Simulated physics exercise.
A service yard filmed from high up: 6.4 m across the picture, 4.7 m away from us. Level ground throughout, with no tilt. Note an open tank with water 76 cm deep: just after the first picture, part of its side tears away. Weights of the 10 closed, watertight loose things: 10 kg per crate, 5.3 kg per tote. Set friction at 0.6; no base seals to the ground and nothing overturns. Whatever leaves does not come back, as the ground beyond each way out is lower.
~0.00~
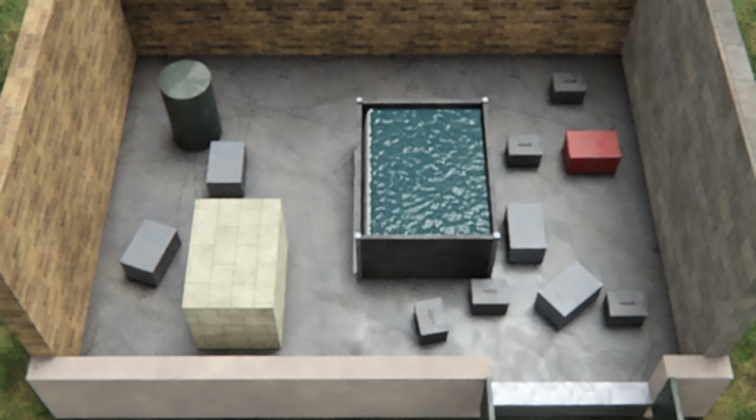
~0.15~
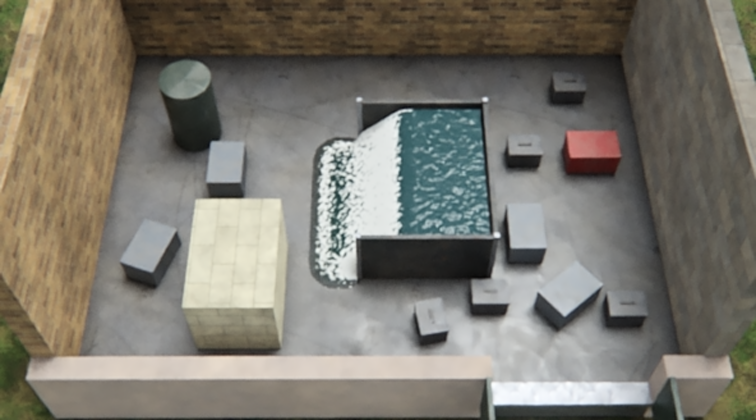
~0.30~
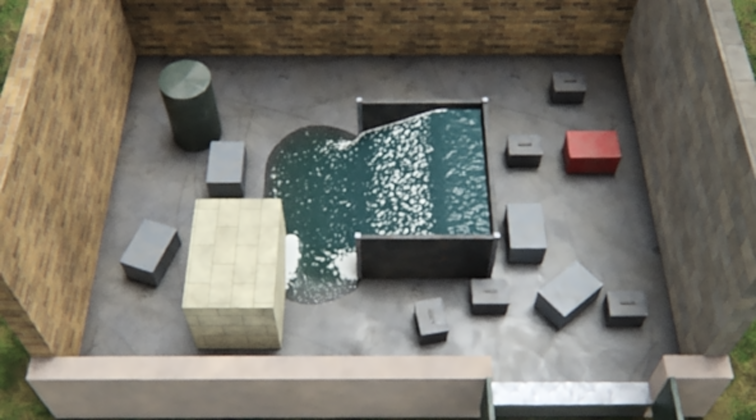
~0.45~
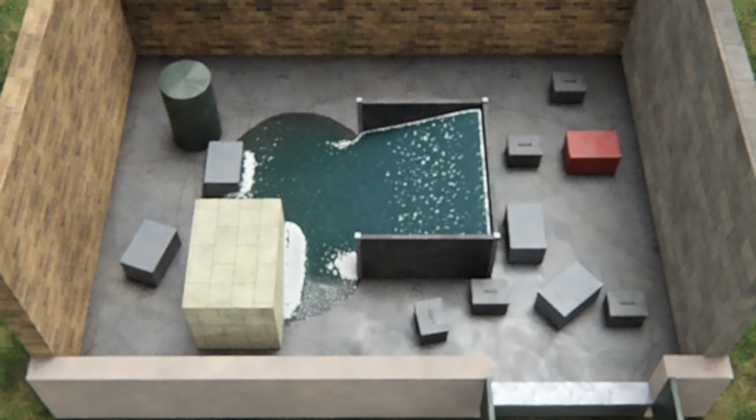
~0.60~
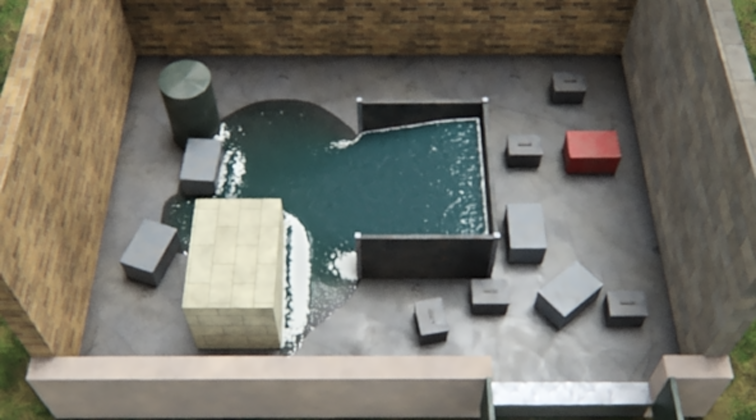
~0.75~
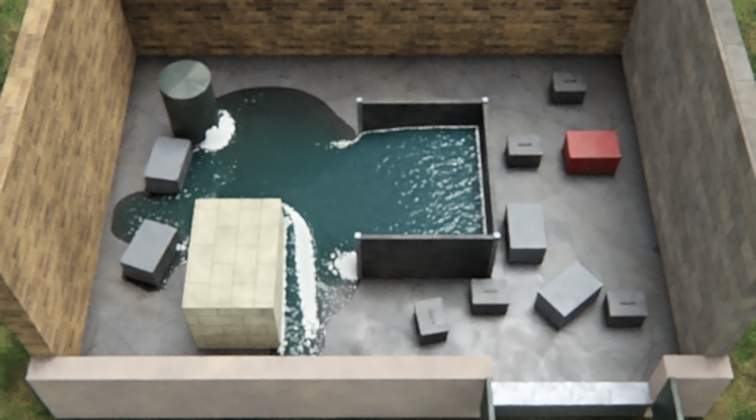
To begin with, water fills an open tank in a walled yard scattered with grey boxes, a red crate and a dark green cylinder. The tank's left side gives way and water pours out leftward, spreading around the pale block, then pushes one grey box left while the red crate stays still.
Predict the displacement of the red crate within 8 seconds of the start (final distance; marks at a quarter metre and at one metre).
Its move will be modest.
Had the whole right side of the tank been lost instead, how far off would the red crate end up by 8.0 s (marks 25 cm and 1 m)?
I'd expect the red crate to have ended up far off.
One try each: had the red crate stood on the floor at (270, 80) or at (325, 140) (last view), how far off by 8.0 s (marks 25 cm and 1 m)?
Try one: It is washed away. Try two: It is washed away.
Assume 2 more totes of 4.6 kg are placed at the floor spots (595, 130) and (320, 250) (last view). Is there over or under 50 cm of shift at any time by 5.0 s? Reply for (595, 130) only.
Result: Lower.
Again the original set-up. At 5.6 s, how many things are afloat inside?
Then: 5.
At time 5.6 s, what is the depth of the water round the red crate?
Close to 4 centimetres.
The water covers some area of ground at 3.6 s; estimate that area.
Flooded: Near 21 m2.
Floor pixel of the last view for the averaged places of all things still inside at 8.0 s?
Around (537, 234).
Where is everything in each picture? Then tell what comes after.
In the first picture, the red crate at (594, 144) rests on the ground; 2.4 m2 under water; 0 of 10 have shifted.
In the second picture, the red crate at (594, 144), on the bottom; water covers 3.5 m2; 0 of 10 have shifted.
In the third picture, the red crate at (594, 144) rests on the ground; water covers 4.8 m2; 0 of 10 have shifted.
In the fourth picture, the red crate at (594, 144), on the bottom; water covers 6.0 m2; 0 of 10 have shifted.
In the fifth picture, the red crate at (594, 144), on the bottom; water covers 7.2 m2; 1 of 10 have shifted.
In the sixth picture, the red crate at (594, 144), on the bottom; 8.5 m2 under water; 1 of 10 have shifted.
After 1.6 s the red crate is near (594, 144), 0.0 m from its start, aground; 0 of 10 are out; 1 afloat.
After 3.6 s the red crate is near (594, 144), 0.0 m from its start, aground; 0 of 10 are out; 3 afloat.
After 5.6 s the red crate is near (593, 145), 0.0 m from its start, aground; 0 of 10 are out; 5 afloat.
After 8.0 s the red crate is near (564, 168), 0.5 m from its start, afloat; 0 of 10 are out; 10 afloat.
